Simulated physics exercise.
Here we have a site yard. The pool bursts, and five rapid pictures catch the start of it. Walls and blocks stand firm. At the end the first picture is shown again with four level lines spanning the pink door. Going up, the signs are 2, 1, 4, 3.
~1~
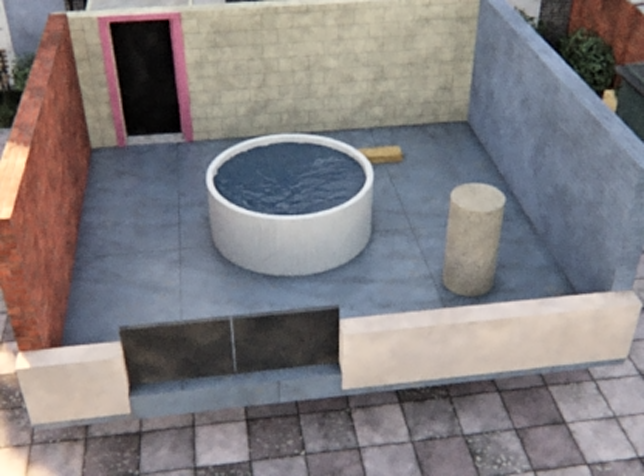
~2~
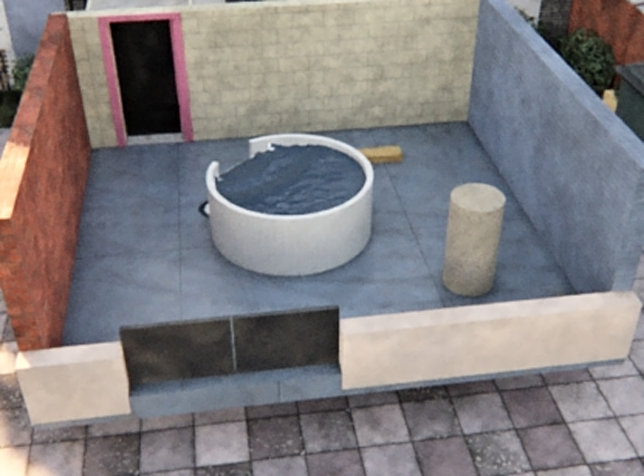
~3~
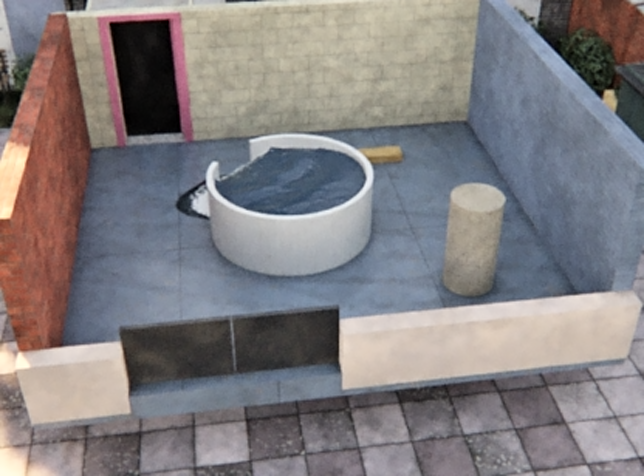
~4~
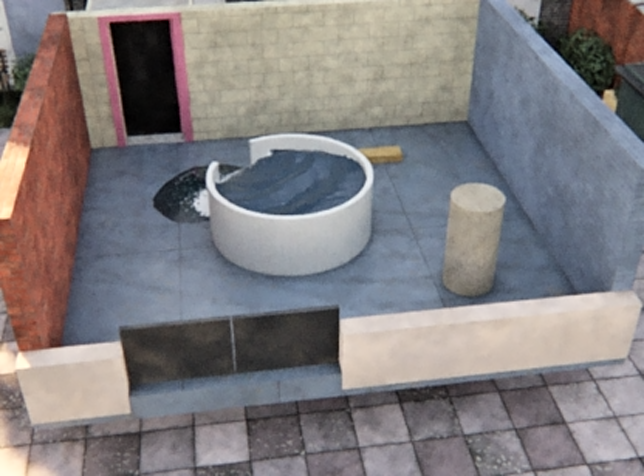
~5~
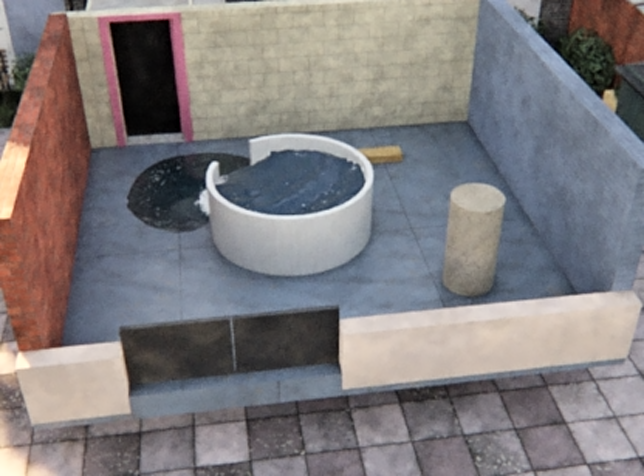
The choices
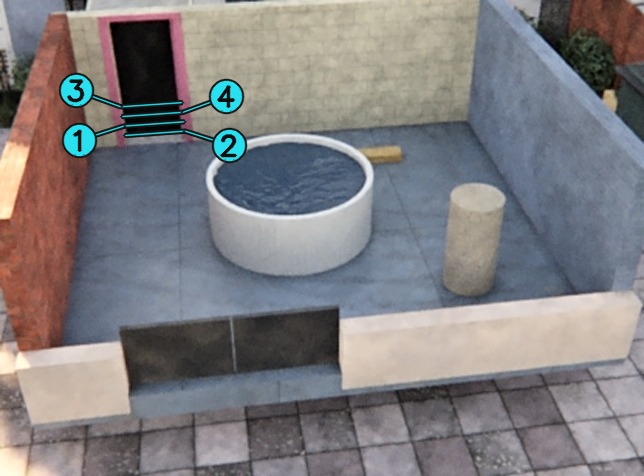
A round white pool in a walled yard breaks open, and water spreads leftward across the ground.
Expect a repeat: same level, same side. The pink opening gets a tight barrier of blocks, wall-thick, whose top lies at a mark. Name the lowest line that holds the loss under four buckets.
I would pick line 1.
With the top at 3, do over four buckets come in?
No, not at all.
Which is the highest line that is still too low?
It is 2.
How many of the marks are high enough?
Three.
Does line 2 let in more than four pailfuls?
Yes.
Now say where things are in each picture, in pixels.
Water in the pool at rest, its middle at (290, 179); foot of the pink doorway at (156, 143); shut gate at (232, 327), in the first picture.
Water covers 1 % of the ground, its front hidden from here, in the second picture.
Water covers 3 % of the ground, its front hidden from here, in the third picture.
Front seen at (173, 184), 5 % of the ground wet, in the fourth picture.
Front seen at (164, 162), 10 % of the ground wet, in the fifth picture.
On the marked copy, 1 at (153, 123); 2 at (155, 133); 3 at (151, 104); 4 at (152, 114); from the bottom up 2, 1, 4, 3.
With 1, a splash gets over, under a bucket.
With 2, about 12 bucketfuls get in.
With 3, nothing gets over.
With 4, nothing gets over.
